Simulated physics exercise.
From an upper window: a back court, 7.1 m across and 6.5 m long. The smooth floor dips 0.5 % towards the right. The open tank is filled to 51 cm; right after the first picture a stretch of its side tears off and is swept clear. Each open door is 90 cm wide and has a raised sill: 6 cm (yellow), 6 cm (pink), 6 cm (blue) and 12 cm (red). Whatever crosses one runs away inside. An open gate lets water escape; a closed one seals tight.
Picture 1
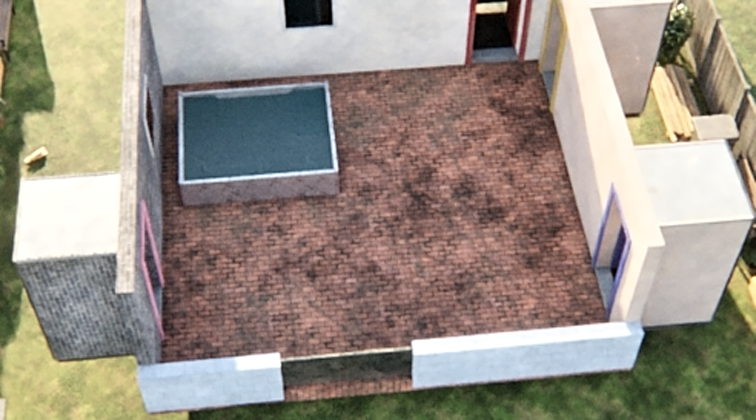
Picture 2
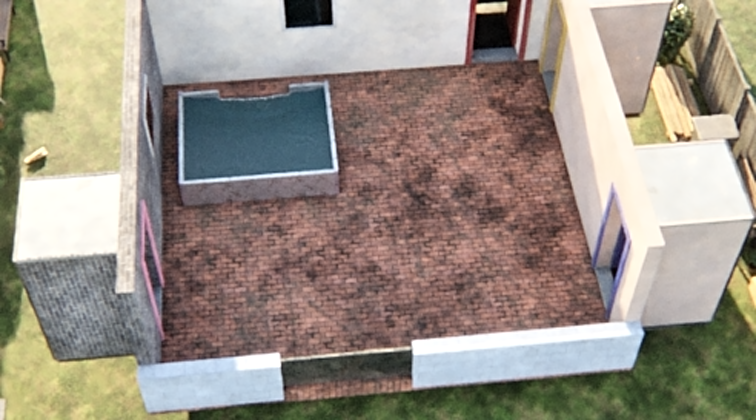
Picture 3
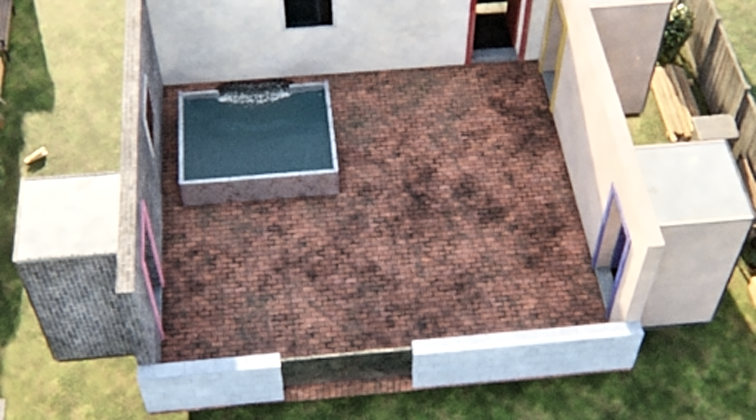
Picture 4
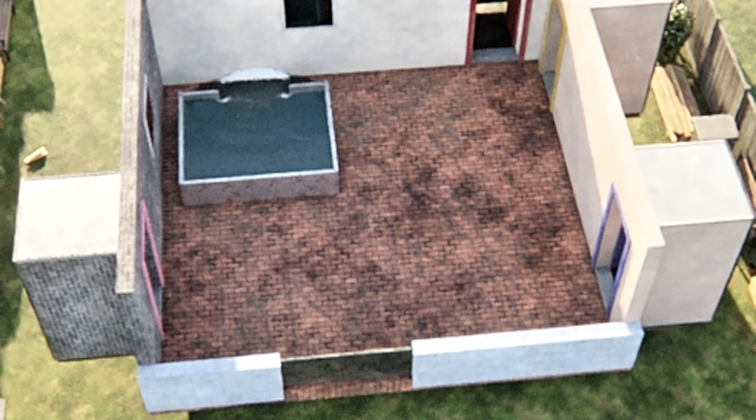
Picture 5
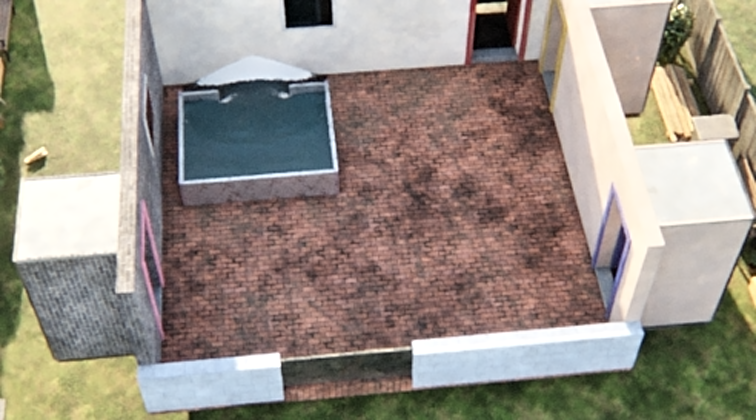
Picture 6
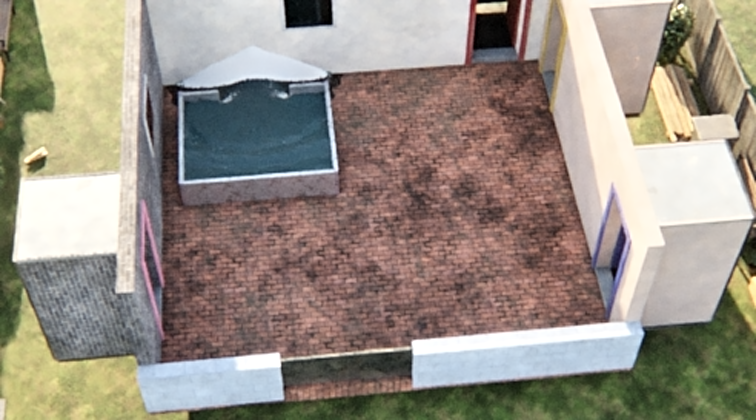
We see a brick-paved walled court from above, with a raised tank of still water; a stretch of its far side breaks away, and water pours out through the gap, spreading in a pale sheet against the back wall.
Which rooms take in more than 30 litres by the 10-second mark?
Within that time: At the yellow door it goes over the limit; at the pink door it does not reach the limit; at the blue door it does not reach the limit; at the red door it stays under the limit.
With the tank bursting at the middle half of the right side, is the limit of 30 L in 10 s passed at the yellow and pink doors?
Against that limit: Yellow over, pink under.
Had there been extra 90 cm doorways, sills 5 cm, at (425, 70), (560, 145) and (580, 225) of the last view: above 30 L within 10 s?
In turn: Not over, above, below.
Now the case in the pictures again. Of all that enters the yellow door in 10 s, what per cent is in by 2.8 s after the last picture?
About 20 per cent.
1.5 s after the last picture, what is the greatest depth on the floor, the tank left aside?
Up to some 42 cm.
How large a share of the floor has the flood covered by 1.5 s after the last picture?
Near 20 per cent is wet.
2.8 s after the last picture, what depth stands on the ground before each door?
Depths in cm: Yellow 12, pink 4, blue 0, red 3.
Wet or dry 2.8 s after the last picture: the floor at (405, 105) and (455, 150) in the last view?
In turn: Under water, flooded.
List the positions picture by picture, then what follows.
Still water, 51 cm deep, in the open tank at (257, 134), in the first frame.
The front is at a hidden place, 0.7 m from the gap on the open tank's far side; 0.3 m2 of floor is under water; 51 cm left at the back of the open tank, in the second frame.
The front is at a hidden place, 0.9 m from the gap on the open tank's far side; 0.9 m2 of floor is under water; 51 cm left at the back of the open tank, in the third frame.
Water pours out on the open tank's far side and has run 1.2 m, to (206, 83); typically 12 cm deep outside, 51 cm at the open tank's back, in the fourth frame.
The front is at (321, 75), 1.5 m from the gap on the open tank's far side; 1.6 m2 of floor is under water; 51 cm left at the back of the open tank, in the fifth frame.
The front is at (170, 85), 1.8 m from the gap on the open tank's far side; 1.7 m2 of floor is under water; 49 cm left at the back of the open tank, in the sixth frame.
Then, 0.7 s after the last picture water covers 10 % of the floor and is deepest (44 cm) near (251, 84); yellow door not reached, pink door not reached, blue door not reached, red door not reached.
Then, 1.5 s after the last picture water covers 20 % of the floor and is deepest (42 cm) near (174, 90); yellow door not reached, pink door not reached, blue door not reached, red door 3 cm at the sill, 0 L in.
Then, 2.8 s after the last picture water covers 40 % of the floor and is deepest (28 cm) near (184, 110); yellow door 12 cm at the sill, 36 L in, pink door 4 cm at the sill, 0 L in, blue door not reached, red door 3 cm at the sill, 0 L in.
Then, 5.3 s after the last picture water covers 65 % of the floor and is deepest (19 cm) near (243, 106); yellow door 13 cm at the sill, 113 L in, pink door 2 cm at the sill, 0 L in, blue door 3 cm at the sill, 0 L in, red door 4 cm at the sill, 0 L in.
Then, 9.3 s after the last picture water covers 80 % of the floor and is deepest (14 cm) near (242, 85); yellow door 9 cm at the sill, 171 L in, pink door 2 cm at the sill, 0 L in, blue door 8 cm at the sill, 3 L in, red door 7 cm at the sill, 0 L in.
